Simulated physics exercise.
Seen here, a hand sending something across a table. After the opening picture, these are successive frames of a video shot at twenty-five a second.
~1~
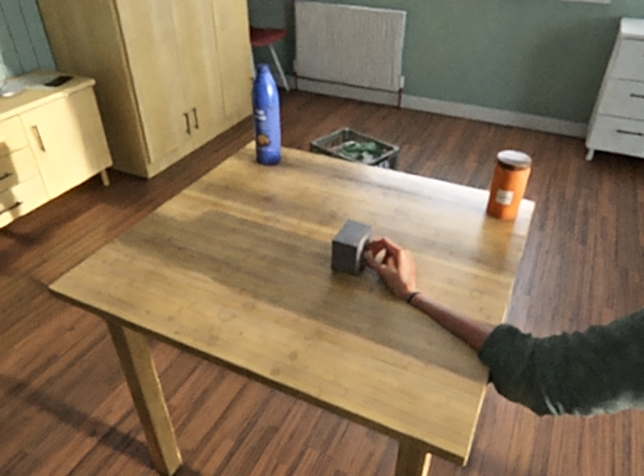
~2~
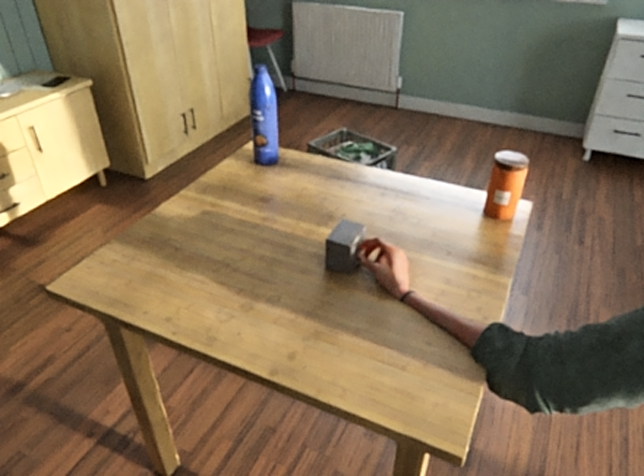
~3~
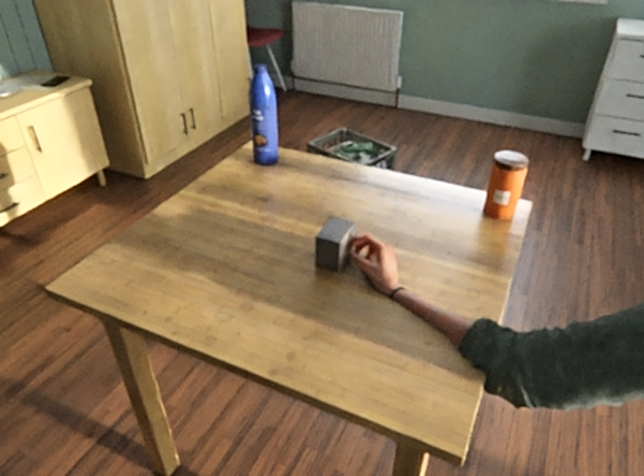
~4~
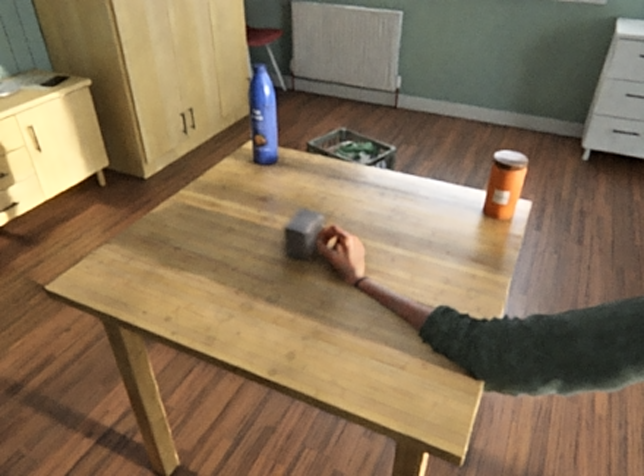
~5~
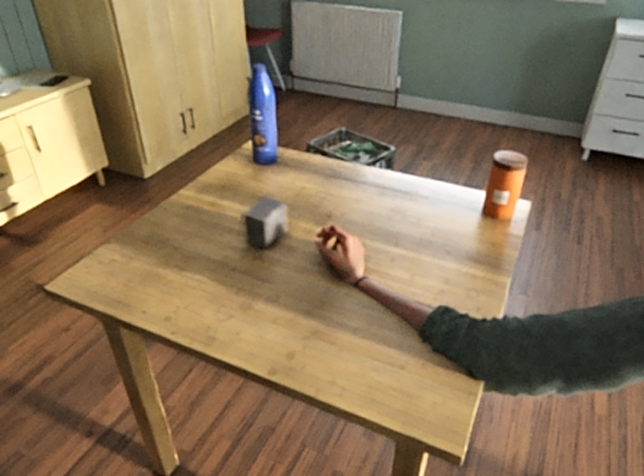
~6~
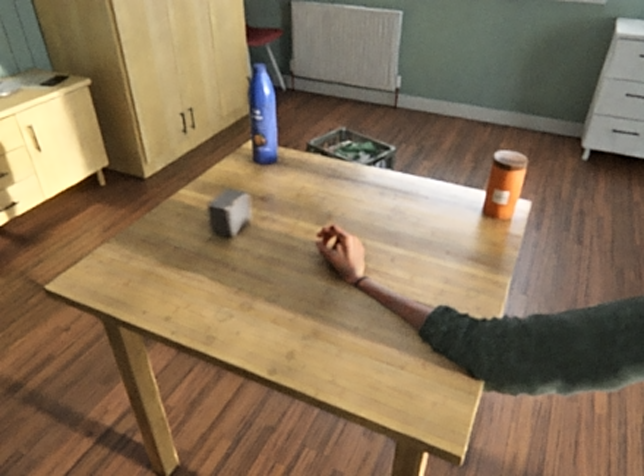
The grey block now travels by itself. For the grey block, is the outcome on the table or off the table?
The grey block goes over the edge.
Then, 0.20 s after the last picture, grey block now off the table.
Then, 0.40 s after the last picture, things are still on the move.
At rest, off the table, grey block. Seen from the same camera at the end, grey block near (31, 309).
